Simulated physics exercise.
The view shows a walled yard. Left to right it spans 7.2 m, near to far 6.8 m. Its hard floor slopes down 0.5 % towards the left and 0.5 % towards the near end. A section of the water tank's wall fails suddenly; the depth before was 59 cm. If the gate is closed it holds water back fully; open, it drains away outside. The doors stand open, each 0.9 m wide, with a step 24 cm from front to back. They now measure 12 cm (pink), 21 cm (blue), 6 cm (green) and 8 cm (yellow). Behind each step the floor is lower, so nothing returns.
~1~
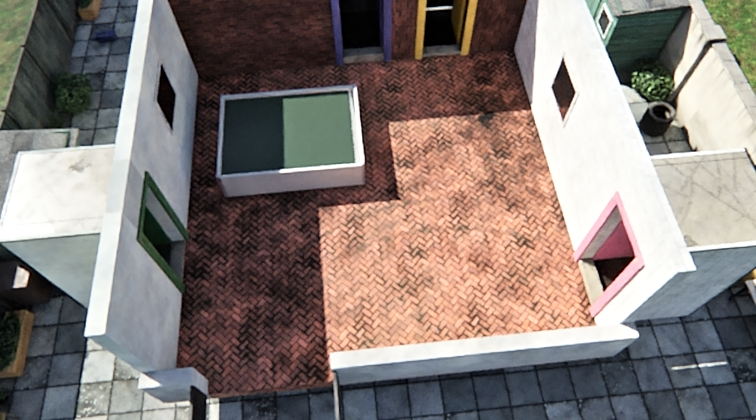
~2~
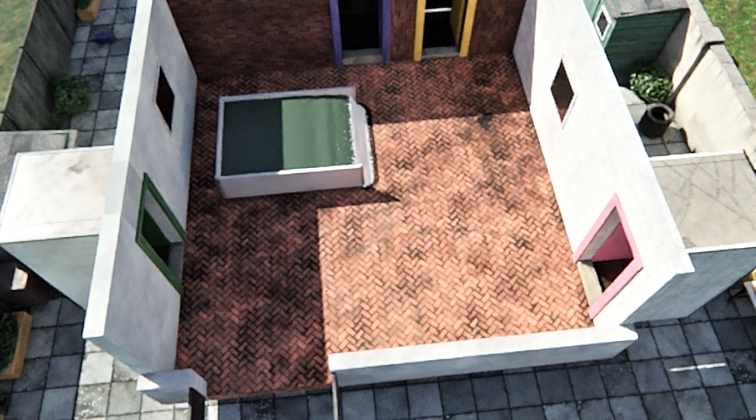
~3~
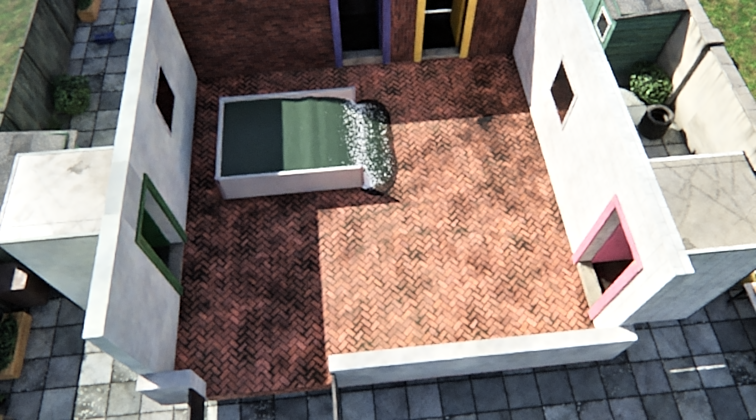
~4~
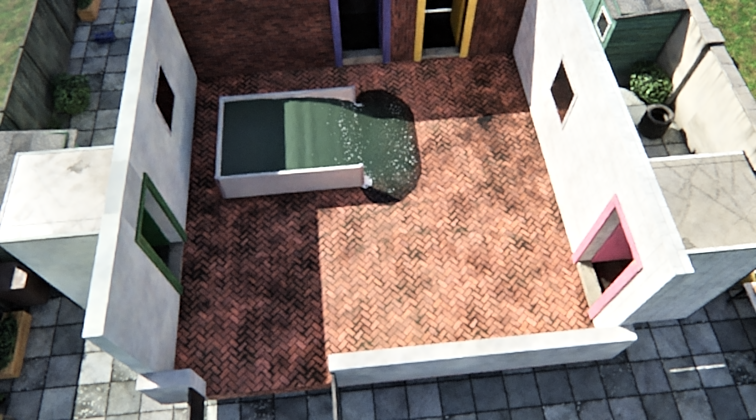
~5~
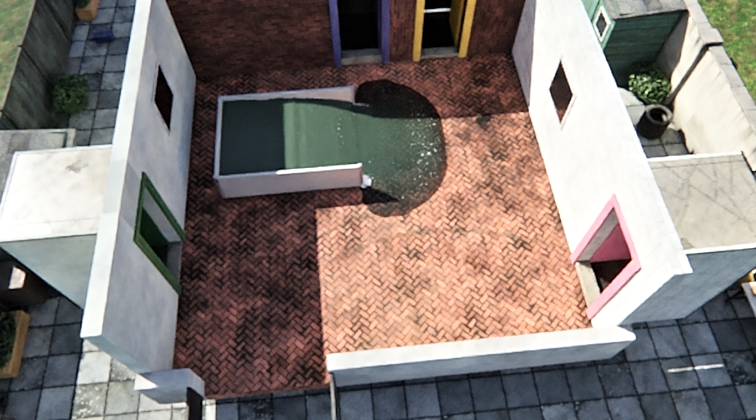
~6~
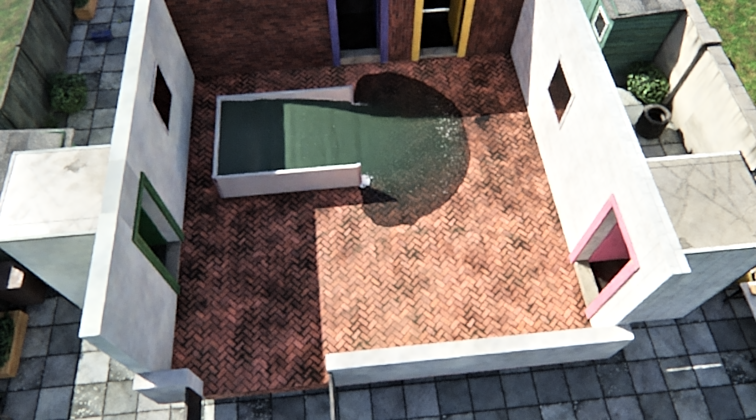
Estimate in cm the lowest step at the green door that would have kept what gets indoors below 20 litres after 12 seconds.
It would have to be roughly 6 cm high.
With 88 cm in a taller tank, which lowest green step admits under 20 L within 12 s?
Some 11.5 cm.
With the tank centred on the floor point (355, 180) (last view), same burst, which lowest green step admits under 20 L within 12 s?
Some 7.5 cm.
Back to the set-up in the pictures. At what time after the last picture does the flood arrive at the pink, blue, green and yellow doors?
Pink 1.6 s, blue 0.8 s, green 6.5 s, yellow 0.6 s.
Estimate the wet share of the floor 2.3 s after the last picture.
About 45 per cent.
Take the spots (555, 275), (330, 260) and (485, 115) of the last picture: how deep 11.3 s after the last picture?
In that order: 6, 3 and 2 cm.
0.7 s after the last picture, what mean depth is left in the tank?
Roughly 38 cm on average.
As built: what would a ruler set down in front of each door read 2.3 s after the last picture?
In cm: Pink 12, blue 2, green 0, yellow 11.
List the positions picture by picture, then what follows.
In the first frame, still water, 59 cm deep, in the water tank at (290, 132); the green door at (166, 238) is dry.
In the second frame, the gap is at (357, 140), the front 0.3 m out at (374, 182); the back of the water tank holds 59 cm.
In the third frame, the front is at (393, 173), 0.7 m from the gap at (357, 141); 1.3 m2 of floor is wet, 59 cm left at the back.
In the fourth frame, the gap is at (357, 141), the front 1.2 m out at (417, 170); the back of the water tank holds 59 cm.
In the fifth frame, the front is at (443, 156), 1.8 m from the gap at (356, 141); 4.4 m2 of floor is wet, 59 cm left at the back.
In the sixth frame, water pours out at (354, 141) and has run 2.2 m, to (465, 156); about 6 cm deep outside, 59 cm at the back; the green door at (161, 239), 4.2 m from the gap, is still 3.7 m from the nearest water.
Then, 0.7 s after the last picture water covers 30 % of the floor, deepest (25 cm) near (366, 167); it has not reached the green door.
Then, 2.3 s after the last picture water covers 45 % of the floor, deepest (33 cm) near (513, 86); it has not reached the green door.
Then, 11.3 s after the last picture water covers 95 % of the floor, deepest (14 cm) near (183, 239); 9 cm at the green door, 19 litres in over its 6 cm step.
At the green door as built, the water peaked near 10 cm, 8.5 s after the last picture.
With a step of 5 cm, 30 litres would have come in within the 12 s; with 6.5 cm, 15 litres. So under 20 litres takes about 6 cm.
